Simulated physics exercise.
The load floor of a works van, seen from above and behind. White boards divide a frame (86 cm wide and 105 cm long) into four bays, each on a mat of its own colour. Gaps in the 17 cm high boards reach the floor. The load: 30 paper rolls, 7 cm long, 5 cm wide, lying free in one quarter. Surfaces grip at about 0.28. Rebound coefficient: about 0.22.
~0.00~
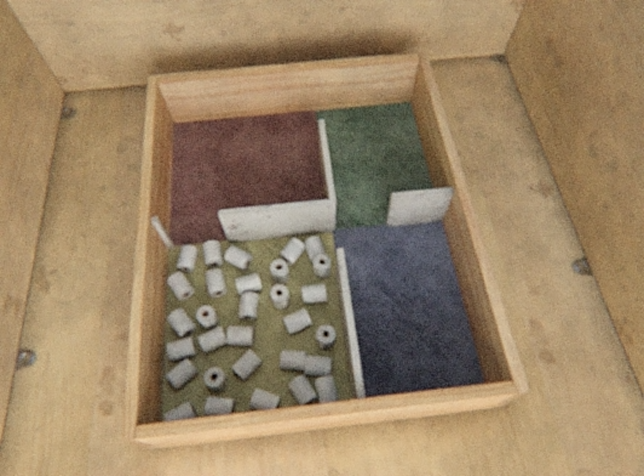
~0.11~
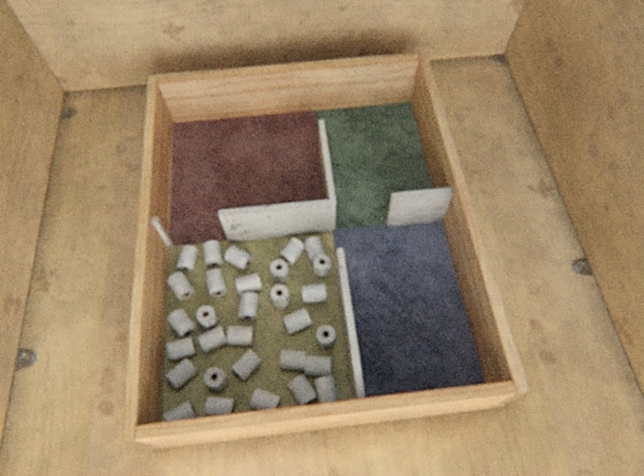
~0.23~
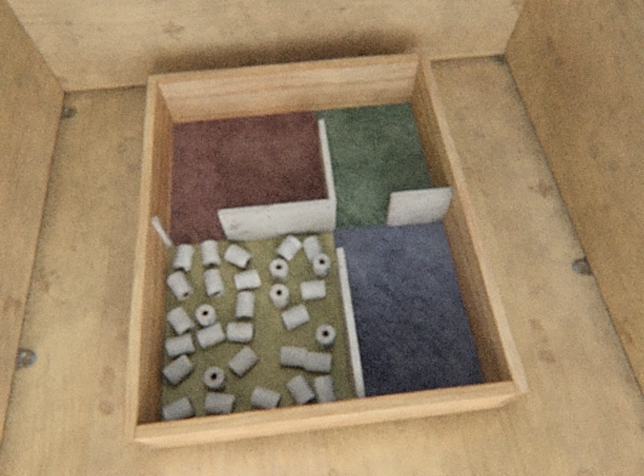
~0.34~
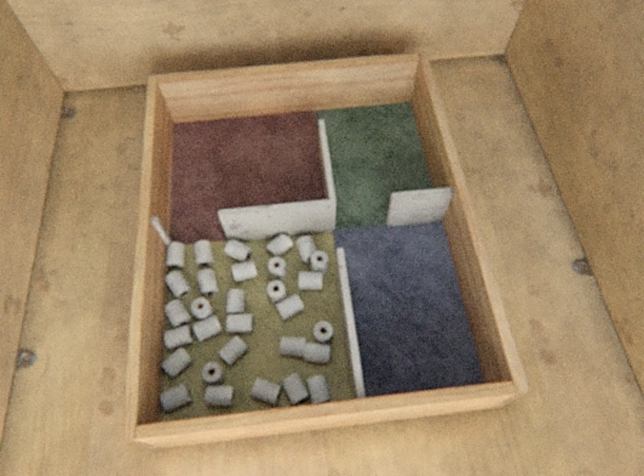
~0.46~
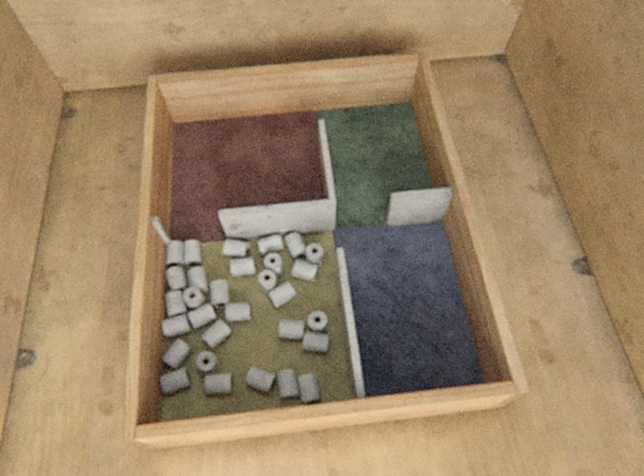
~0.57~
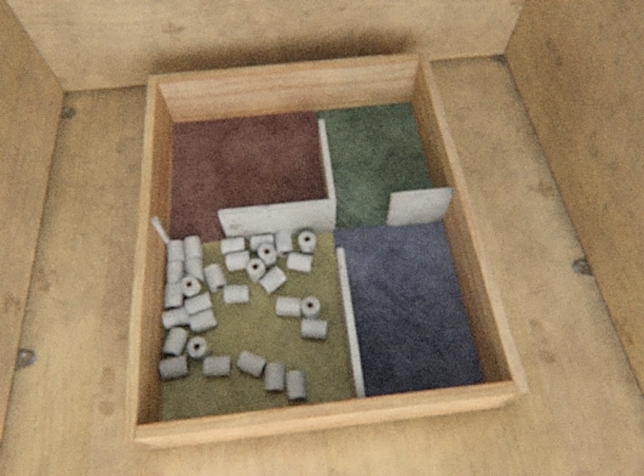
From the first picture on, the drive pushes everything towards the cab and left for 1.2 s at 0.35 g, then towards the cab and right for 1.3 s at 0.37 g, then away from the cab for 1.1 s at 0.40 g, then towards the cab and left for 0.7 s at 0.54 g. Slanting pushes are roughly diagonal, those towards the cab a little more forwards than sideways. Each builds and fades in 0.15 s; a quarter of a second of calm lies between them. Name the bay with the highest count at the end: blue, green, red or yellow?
It is the yellow one.
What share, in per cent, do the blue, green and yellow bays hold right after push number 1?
Blue 0, green 0, yellow 100 per cent.
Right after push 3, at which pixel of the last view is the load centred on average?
Near (283, 335).
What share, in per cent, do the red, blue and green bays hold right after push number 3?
By then: Red 10, blue 0, green 10 per cent.
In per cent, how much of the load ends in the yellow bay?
About 70 per cent.
After push 1 (1.44 s), 1 in the red bay and 29 in the yellow bay.
After push 2 (2.99 s), 5 in the red bay, 3 in the green bay and 22 in the yellow bay.
After push 3 (4.34 s), 4 in the red bay, 3 in the green bay and 23 in the yellow bay.
After push 4 (5.29 s), 9 in the red bay, 1 in the green bay and 20 in the yellow bay.
When it is over (at 6.64 s), 9 in the red bay, 1 in the green bay and 20 in the yellow bay.
